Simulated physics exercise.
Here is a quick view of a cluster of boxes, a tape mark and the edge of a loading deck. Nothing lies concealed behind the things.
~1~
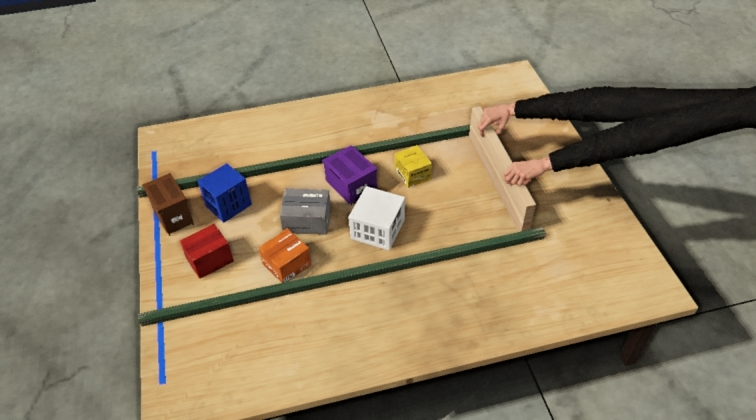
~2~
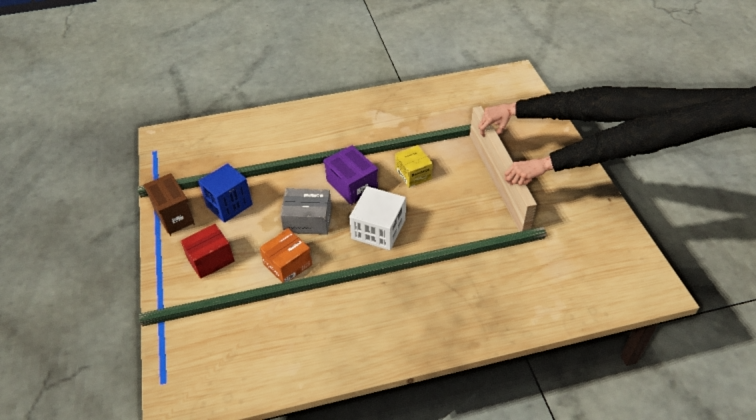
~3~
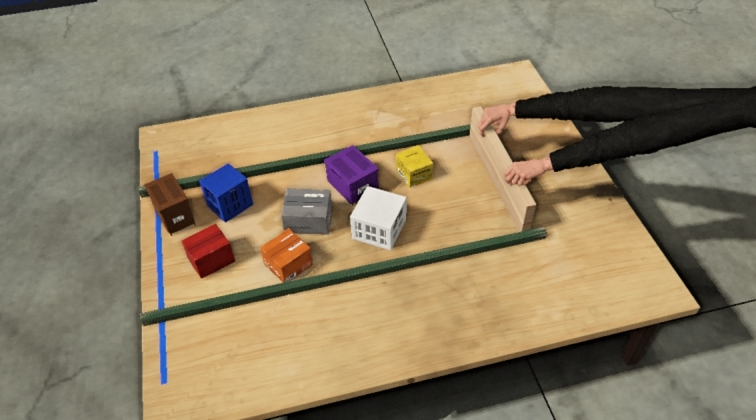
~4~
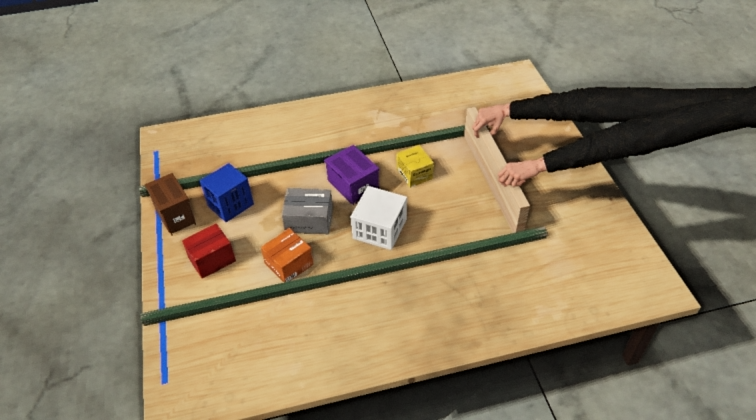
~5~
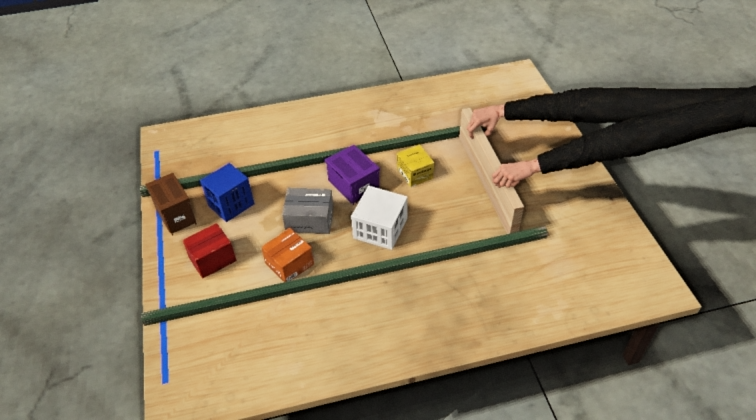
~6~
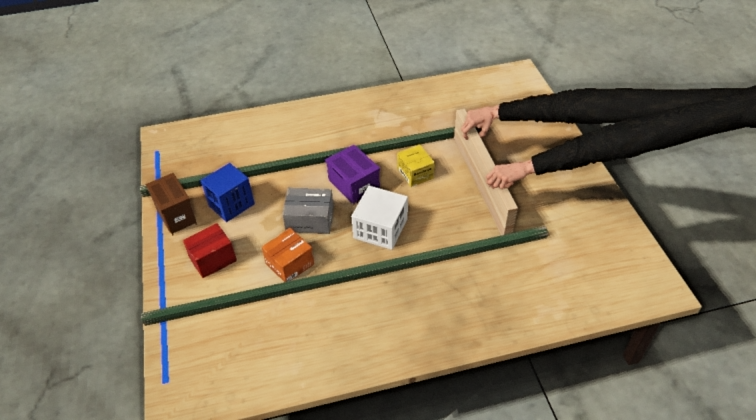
Two hands slide a wooden plank slightly left toward colored boxes that stay nearly still.
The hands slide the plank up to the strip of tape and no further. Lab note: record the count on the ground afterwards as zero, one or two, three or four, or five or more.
I foresee five or more drops here.
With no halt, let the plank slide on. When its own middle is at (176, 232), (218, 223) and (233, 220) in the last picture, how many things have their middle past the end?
First 6, then 3, then 1.
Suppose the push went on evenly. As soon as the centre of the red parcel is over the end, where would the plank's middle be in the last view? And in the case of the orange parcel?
(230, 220) and (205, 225), roughly.
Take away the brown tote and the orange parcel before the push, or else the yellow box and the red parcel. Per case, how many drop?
Count: 5 (first case); 6 (second).
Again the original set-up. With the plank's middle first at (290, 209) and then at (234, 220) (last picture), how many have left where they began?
First 8, then 8.
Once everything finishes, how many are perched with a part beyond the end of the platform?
Overhanging ones - 1.
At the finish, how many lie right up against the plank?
Contact count: 1.
Early on, none off yet; brown tote at rest near (172, 204); red parcel at rest near (210, 251); blue crate at rest near (228, 192).
A while later, none off yet; brown tote travelled a little near (147, 208); red parcel travelled about its own width near (181, 261); blue crate travelled about its own width near (179, 196).
Finally, the number that fall off is five or more; lost, white crate, purple tote, grey box, orange parcel, blue crate, red parcel and brown tote.
